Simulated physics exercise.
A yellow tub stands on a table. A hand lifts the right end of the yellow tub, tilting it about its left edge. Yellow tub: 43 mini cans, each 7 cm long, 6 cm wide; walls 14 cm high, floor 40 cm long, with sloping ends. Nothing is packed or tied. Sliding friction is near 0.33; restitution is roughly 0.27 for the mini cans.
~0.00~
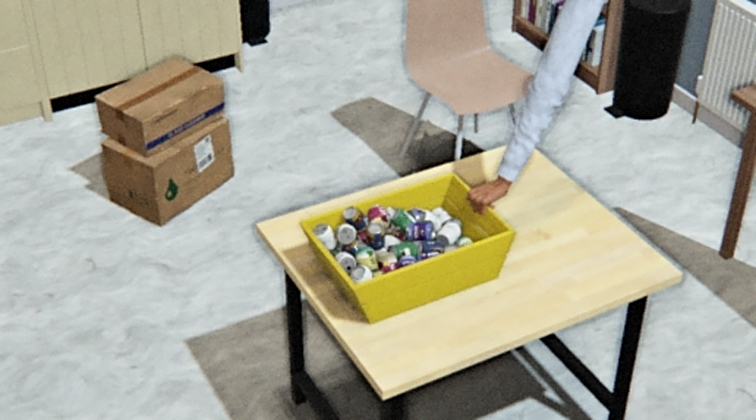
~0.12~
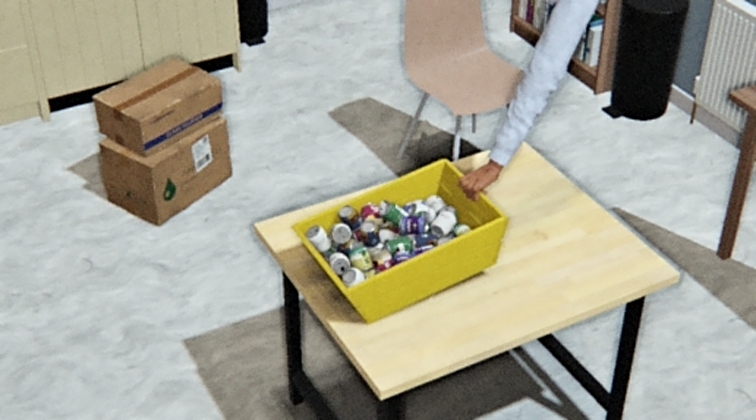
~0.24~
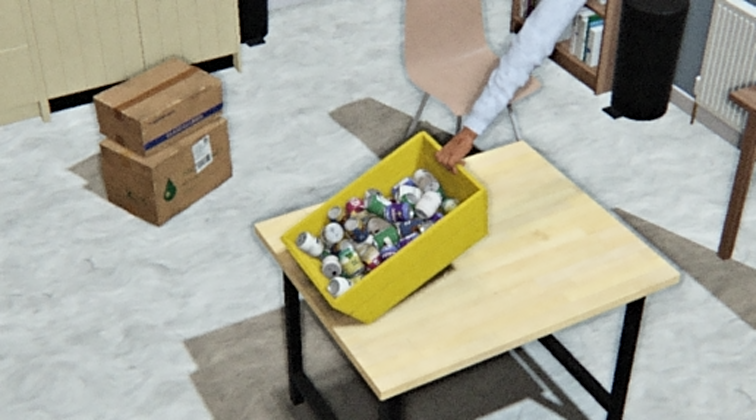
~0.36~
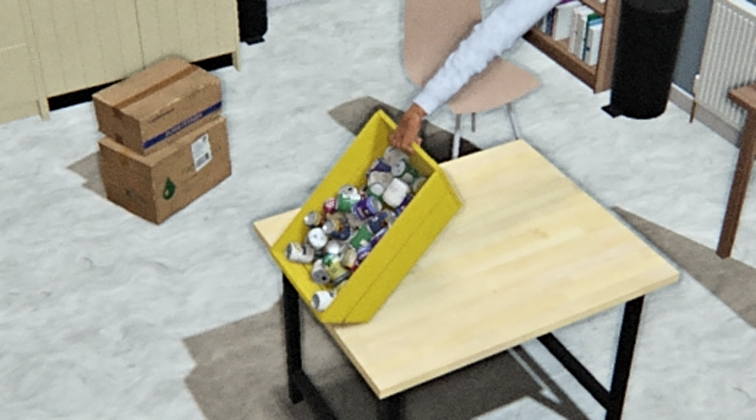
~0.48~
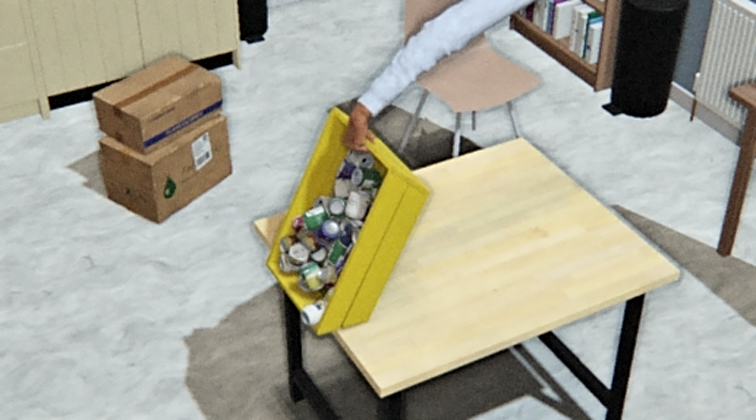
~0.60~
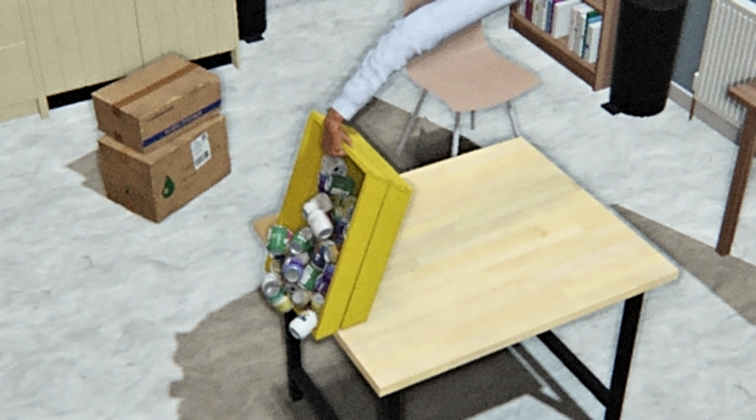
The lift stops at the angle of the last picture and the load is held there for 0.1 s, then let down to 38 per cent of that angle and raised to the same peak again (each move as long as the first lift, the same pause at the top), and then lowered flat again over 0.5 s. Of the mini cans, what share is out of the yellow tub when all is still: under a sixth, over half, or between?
It sheds more than half of them.
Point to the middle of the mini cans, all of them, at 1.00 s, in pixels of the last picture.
Around (288, 288).
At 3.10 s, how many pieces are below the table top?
About 30.
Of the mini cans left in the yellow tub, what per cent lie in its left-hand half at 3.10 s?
Roughly 80 in a hundred.
After 1.00 s, tilt 49°; the yellow tub is down by 19 of 43.
After 1.50 s, tilt 38°; the yellow tub is down by 25 of 43.
After 2.20 s, tilt 46°; the yellow tub is down by 27 of 43.
Outcome (at 3.10 s), the yellow tub is down by 28 of 43. Asked share, 28 of 43, 65 per cent.
